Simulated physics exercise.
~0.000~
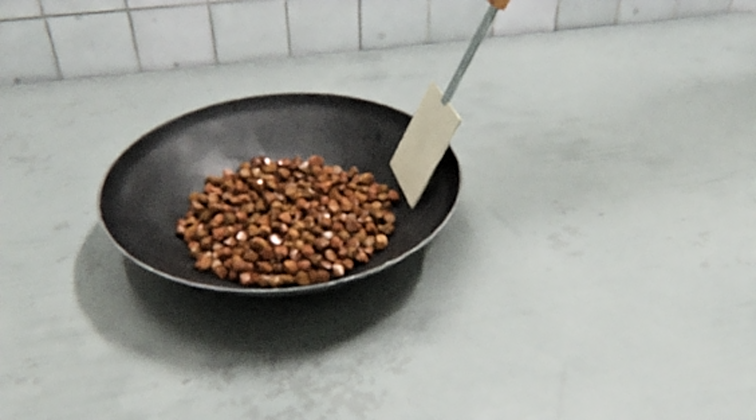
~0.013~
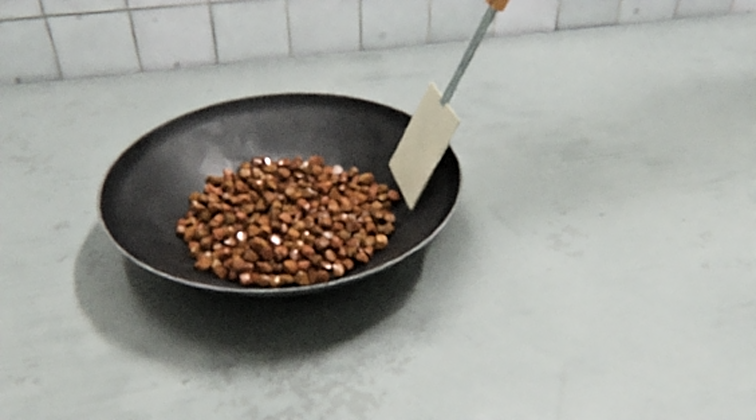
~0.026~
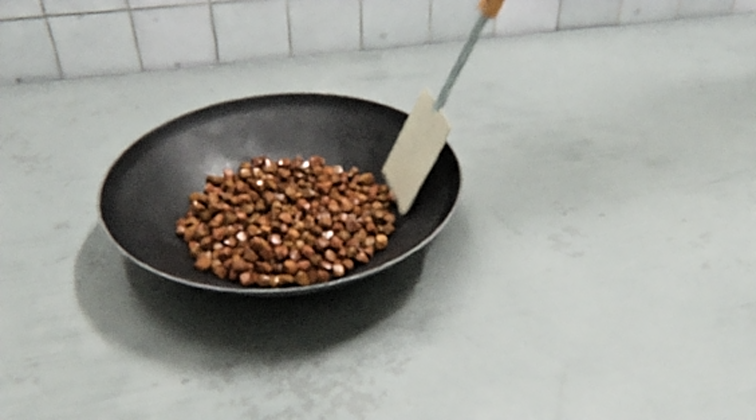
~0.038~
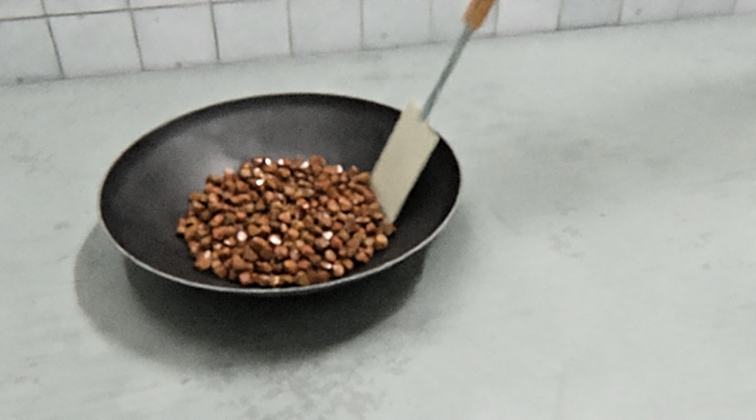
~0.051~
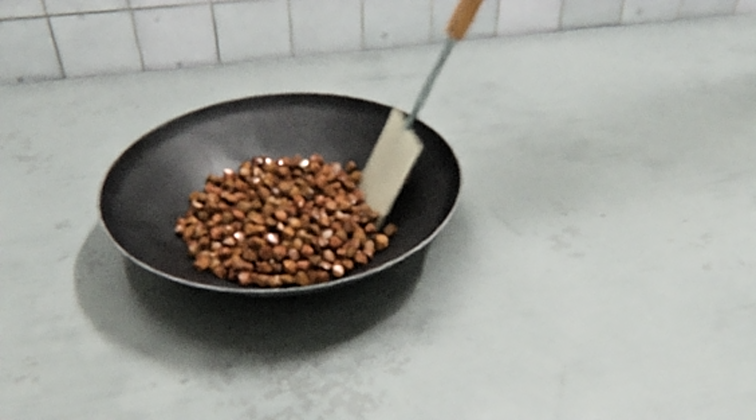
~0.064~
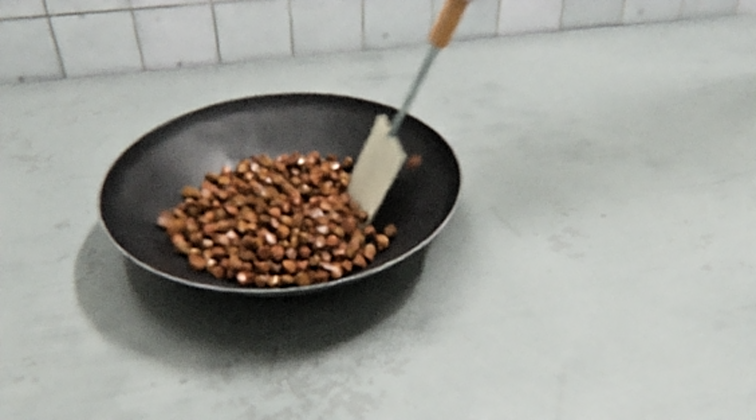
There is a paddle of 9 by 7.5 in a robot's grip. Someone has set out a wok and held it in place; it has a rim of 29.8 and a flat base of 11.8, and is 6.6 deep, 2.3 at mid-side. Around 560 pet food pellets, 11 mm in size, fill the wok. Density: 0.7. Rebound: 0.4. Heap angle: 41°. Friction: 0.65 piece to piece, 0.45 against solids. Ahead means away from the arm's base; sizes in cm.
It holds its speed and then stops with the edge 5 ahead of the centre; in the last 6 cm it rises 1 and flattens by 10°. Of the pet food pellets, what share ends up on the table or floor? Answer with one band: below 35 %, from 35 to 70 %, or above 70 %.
Below 35 %.
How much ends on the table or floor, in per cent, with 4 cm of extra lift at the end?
Close to 5 in a hundred.
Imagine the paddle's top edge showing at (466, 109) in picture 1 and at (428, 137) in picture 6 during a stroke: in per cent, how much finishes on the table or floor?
Roughly 0 percent ends up there.
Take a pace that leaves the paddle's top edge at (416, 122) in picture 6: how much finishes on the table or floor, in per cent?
0 %.
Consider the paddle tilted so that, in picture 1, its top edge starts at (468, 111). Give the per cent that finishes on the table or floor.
Spill: Approx. 5 per cent.
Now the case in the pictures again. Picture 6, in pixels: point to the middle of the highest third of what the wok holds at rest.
Pixel estimate: About (169, 207).
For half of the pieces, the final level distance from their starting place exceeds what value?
6 cm.
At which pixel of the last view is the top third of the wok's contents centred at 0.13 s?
Around (224, 205).
After 0.09 s, sloping 65°, highest piece 9 above the table; 561 in the wok.
After 0.13 s, sloping 61°, highest piece 12 above the table; 559 in the wok, 2 on the blade or in flight.
After 0.34 s, sloping 55°, highest piece 13 above the table; 541 in the wok, 18 on the table or floor, 2 on the blade or in flight.
After 1.39 s, sloping 55°, highest piece 7 above the table; 541 in the wok, 20 on the table or floor.
At rest, 541 in the wok, 20 on the table or floor. That is 4 % on the table or floor.
